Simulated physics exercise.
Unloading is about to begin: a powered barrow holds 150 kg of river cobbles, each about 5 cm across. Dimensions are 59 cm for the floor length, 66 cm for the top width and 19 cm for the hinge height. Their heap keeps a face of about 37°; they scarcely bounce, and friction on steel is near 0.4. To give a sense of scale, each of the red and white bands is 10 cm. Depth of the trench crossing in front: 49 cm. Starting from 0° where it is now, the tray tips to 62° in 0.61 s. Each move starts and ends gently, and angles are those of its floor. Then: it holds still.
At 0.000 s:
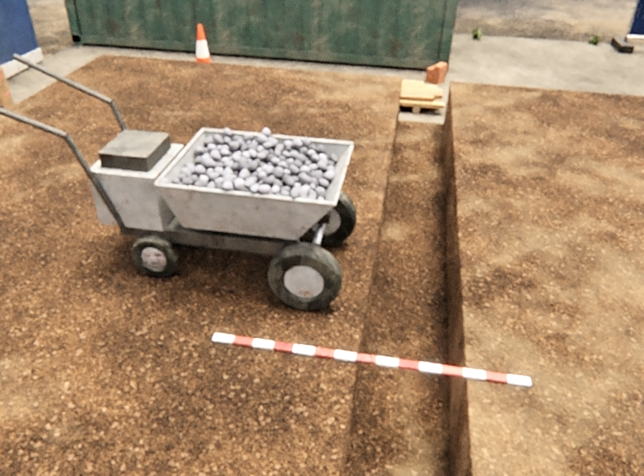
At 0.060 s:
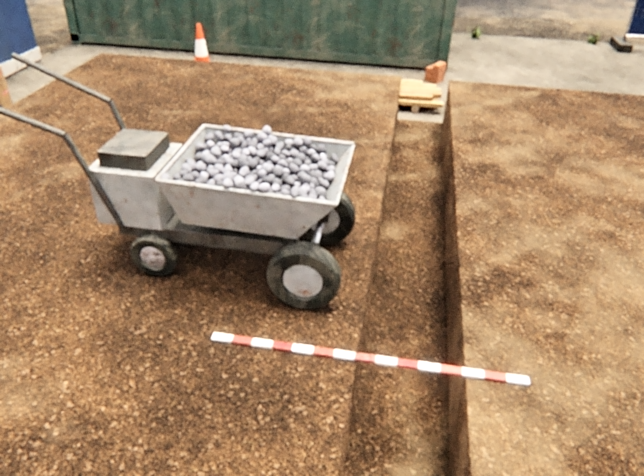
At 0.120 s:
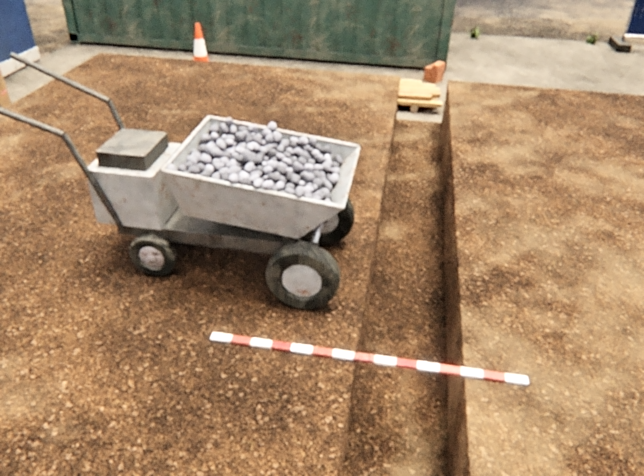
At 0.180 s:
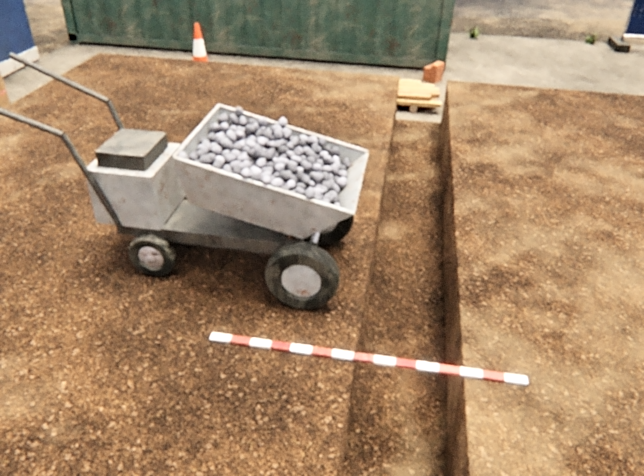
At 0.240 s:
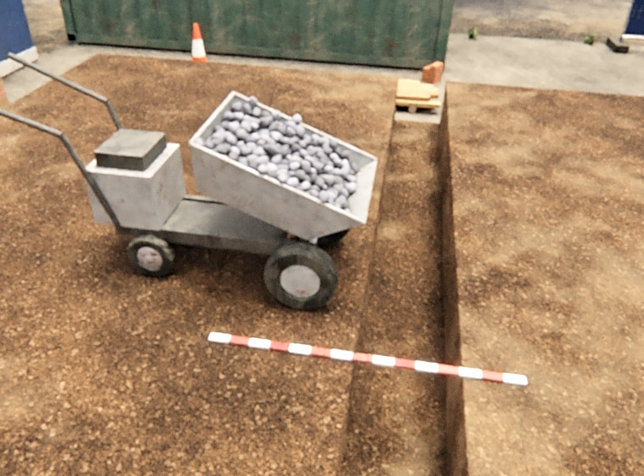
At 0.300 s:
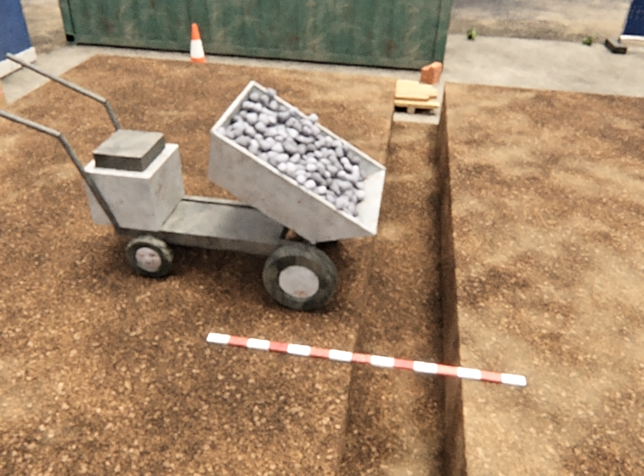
The grey tray of a small four-wheeled barrow, heaped with rounded grey stones, stands on brown, gritty ground, seen from above and to one side by a nearly still camera. A narrow trench lies to its right, a red-and-white striped rod in front, and an orange cone and green container behind. The tray's left end rises steadily, tilting its load rightward, while the wheels stay put.
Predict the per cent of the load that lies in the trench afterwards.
61 per cent.
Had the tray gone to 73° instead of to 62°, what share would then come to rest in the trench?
It comes out at about 65 percent.
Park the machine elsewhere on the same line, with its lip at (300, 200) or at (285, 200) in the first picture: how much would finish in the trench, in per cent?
It'd be around 80 per cent and after that around 85 per cent.
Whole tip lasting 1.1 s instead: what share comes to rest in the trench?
My guess is near 75 percent.
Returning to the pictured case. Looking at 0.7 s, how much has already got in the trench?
20 per cent, give or take.
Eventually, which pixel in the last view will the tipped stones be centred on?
Around (429, 343).
After 0.5 s the floor is at 53°; 100 % in the tray; the foremost stones are at (383, 230).
After 0.7 s the floor is at 62°; 81 % in the tray, 19 % in the trench; the foremost stones are at (452, 300).
After 1.1 s the floor is at 62°; 32 % in the tray, 41 % in the trench, 27 % past the trench; the foremost stones are at (570, 306).
After 3.0 s the floor is at 62°; 11 % in the tray, 61 % in the trench, 28 % past the trench; the foremost stones are past the picture's edge.
